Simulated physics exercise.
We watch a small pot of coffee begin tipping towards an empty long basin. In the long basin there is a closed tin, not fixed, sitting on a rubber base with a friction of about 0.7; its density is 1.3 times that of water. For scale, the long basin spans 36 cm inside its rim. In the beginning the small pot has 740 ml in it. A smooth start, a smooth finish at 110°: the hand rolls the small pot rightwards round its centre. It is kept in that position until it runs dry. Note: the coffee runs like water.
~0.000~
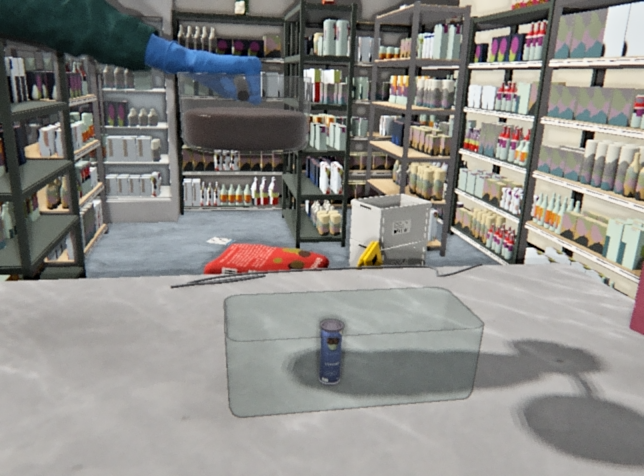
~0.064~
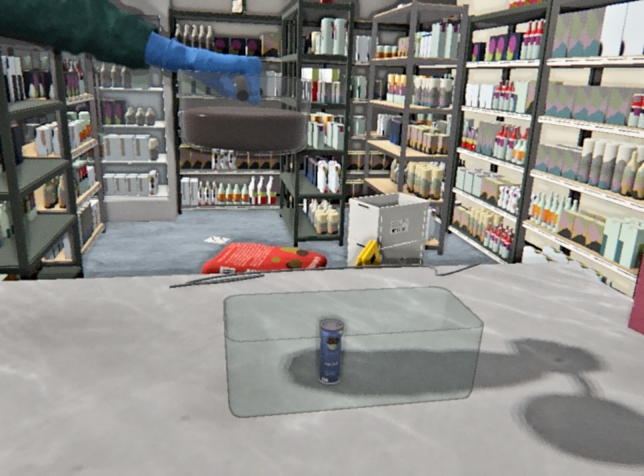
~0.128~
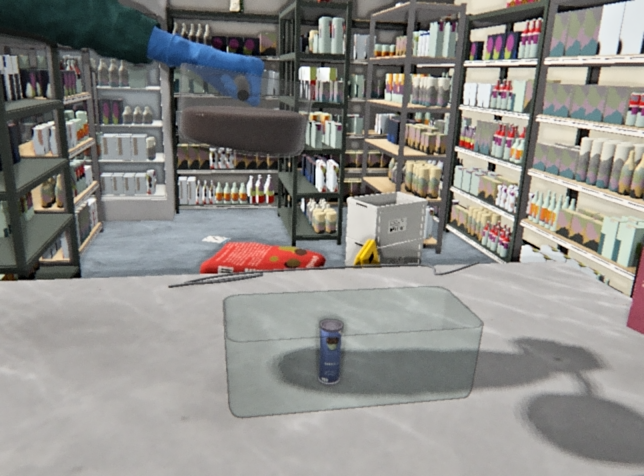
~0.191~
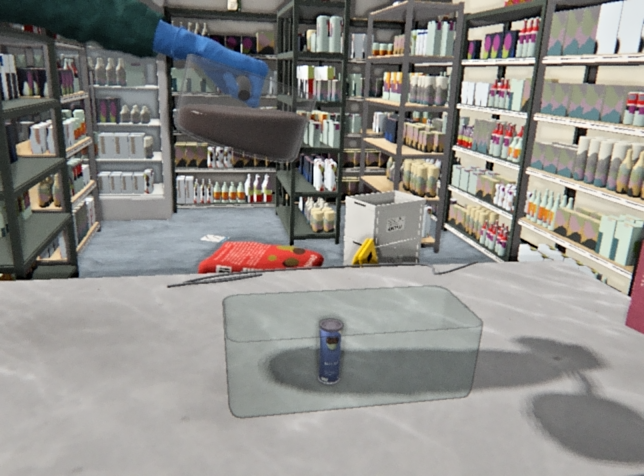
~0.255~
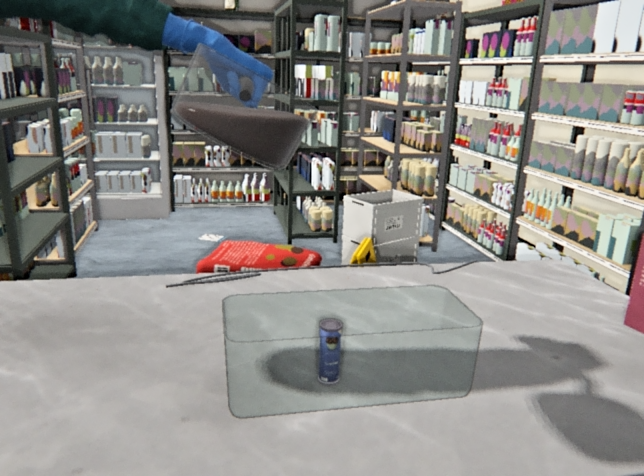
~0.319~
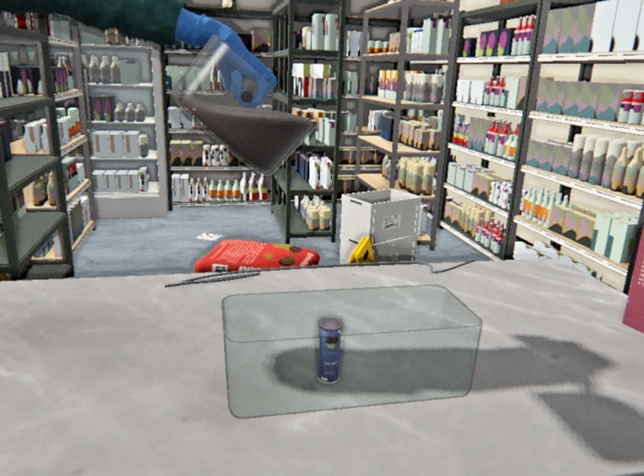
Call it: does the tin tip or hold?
It tips.
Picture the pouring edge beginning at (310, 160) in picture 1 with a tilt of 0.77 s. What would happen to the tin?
Result: Tin upright.
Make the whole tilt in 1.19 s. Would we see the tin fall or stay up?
The tin would stay balanced.
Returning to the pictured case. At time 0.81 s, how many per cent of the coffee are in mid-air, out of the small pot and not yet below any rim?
20 per cent or so.
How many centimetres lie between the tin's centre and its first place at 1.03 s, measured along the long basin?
The tin is about 5 cm from where it started.
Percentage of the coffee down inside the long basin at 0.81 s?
About 74 per cent.
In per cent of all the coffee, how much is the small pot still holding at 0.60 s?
32 %.
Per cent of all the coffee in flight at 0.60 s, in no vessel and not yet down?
Roughly 62 %.
Then, 0.60 s in, the tilt is 98° and 31 per cent is still to pour; the tin stands where it began.
Then, 0.81 s in, the tilt is 110° and 7 per cent is still to pour; the tin stands where it began.
Then, 1.03 s in, the tilt is 110° and 0 per cent is still to pour; the tin leans 59°.
Then, 1.27 s in, the tilt is 110° and 0 per cent is still to pour; the tin lies on its side.
Finally, the tin lies on its side.
